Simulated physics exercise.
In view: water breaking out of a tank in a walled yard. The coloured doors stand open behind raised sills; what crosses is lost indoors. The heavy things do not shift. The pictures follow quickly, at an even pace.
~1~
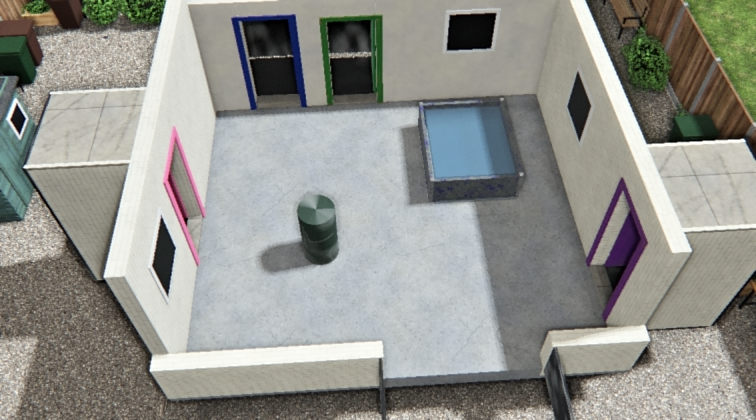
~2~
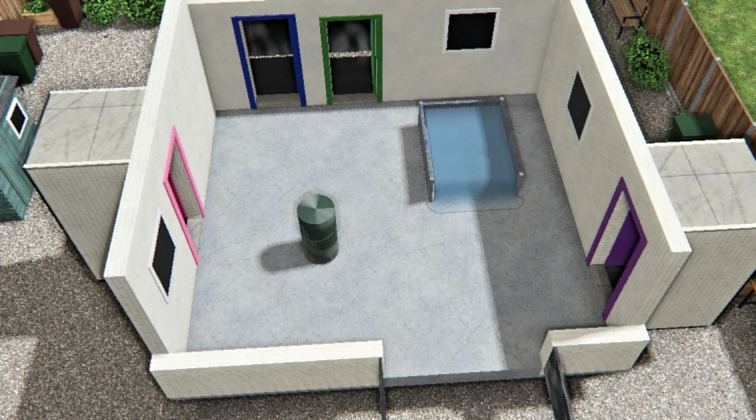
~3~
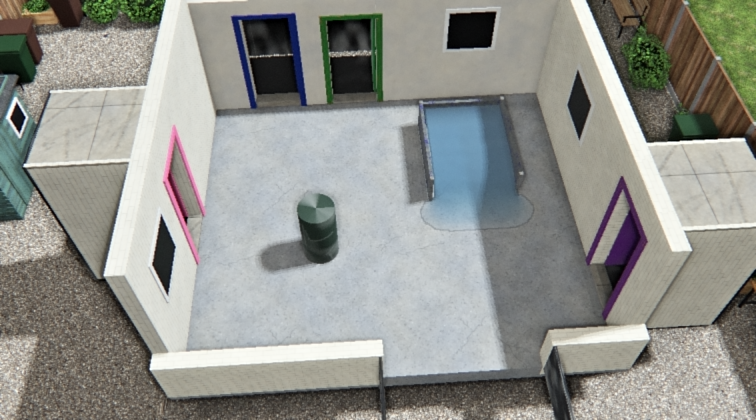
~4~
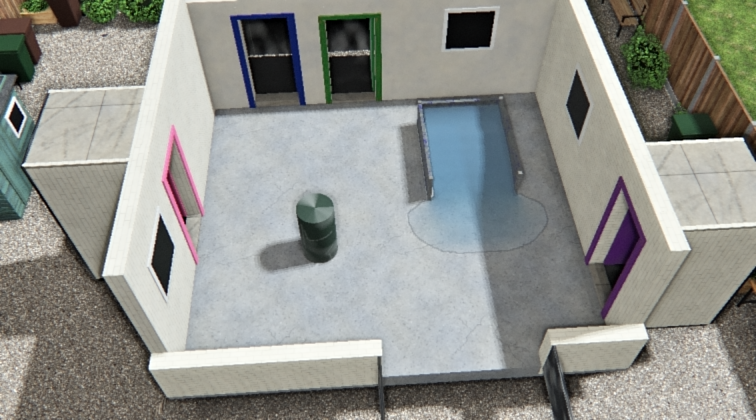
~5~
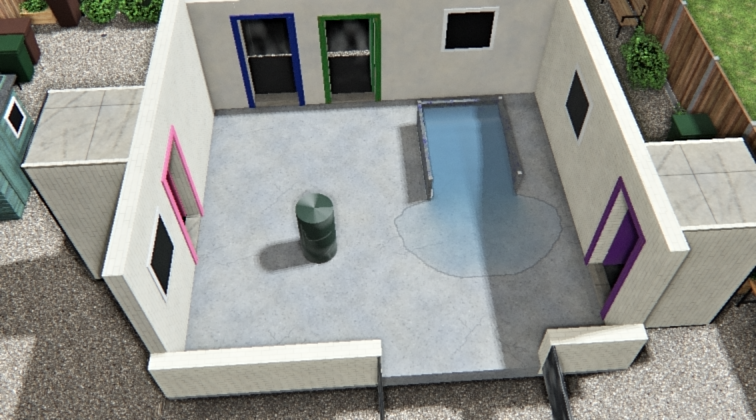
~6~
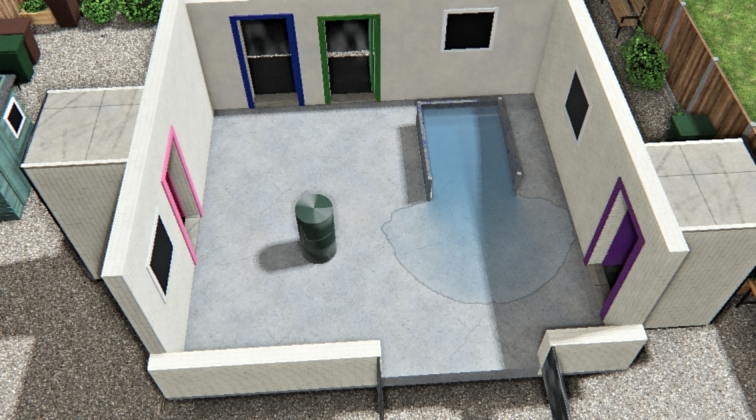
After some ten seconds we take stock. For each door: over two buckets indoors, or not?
The pink door holds within the limit; the green door holds within the limit; the purple door floods; the blue door holds within the limit.
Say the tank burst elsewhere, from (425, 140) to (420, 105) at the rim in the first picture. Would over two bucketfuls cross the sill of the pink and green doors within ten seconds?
My reading: The pink door is under, the green door passes that mark.
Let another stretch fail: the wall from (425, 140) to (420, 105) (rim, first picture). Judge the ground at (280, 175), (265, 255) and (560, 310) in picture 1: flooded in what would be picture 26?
In that order: Flooded, wet, clear.
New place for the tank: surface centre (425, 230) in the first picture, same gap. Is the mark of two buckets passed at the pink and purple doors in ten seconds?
Pink door keeps below it; purple door holds.
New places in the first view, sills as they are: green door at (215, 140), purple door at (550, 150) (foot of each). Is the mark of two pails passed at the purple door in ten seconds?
In short: Purple lets less in.
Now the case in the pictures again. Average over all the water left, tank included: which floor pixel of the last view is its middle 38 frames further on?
Roughly at (437, 264).
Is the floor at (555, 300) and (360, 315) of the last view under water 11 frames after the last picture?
In that order: Covered, under water.
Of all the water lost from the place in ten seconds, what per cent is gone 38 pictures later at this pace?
About 85 per cent.
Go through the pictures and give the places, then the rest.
In the first picture, the open tank at (468, 141) is whole and still.
In the second picture, water pours out at (474, 190) and has run to (519, 201).
In the third picture, the front is at (526, 216), out from the gap at (474, 191).
In the fourth picture, water pours out at (473, 191) and has run to (527, 238).
In the fifth picture, water pours out at (472, 191) and has run to (516, 269).
In the sixth picture, water pours out at (472, 192) and has run to (518, 295).
A moment on, water covers 30 % of the floor; the pink door not reached, the green door not reached, the purple door wet at the sill, nothing in, the blue door not reached.
Next, water covers 35 % of the floor; the pink door not reached, the green door not reached, the purple door under two buckets in, the blue door not reached.
Then, water covers 40 % of the floor; the pink door not reached, the green door not reached, the purple door over two buckets in, the blue door not reached.
Later, water covers 45 % of the floor; the pink door wet at the sill, nothing in, the green door not reached, the purple door over two buckets in, the blue door not reached.
In the end, water covers 65 % of the floor; the pink door wet at the sill, nothing in, the green door not reached, the purple door over two buckets in, the blue door not reached.
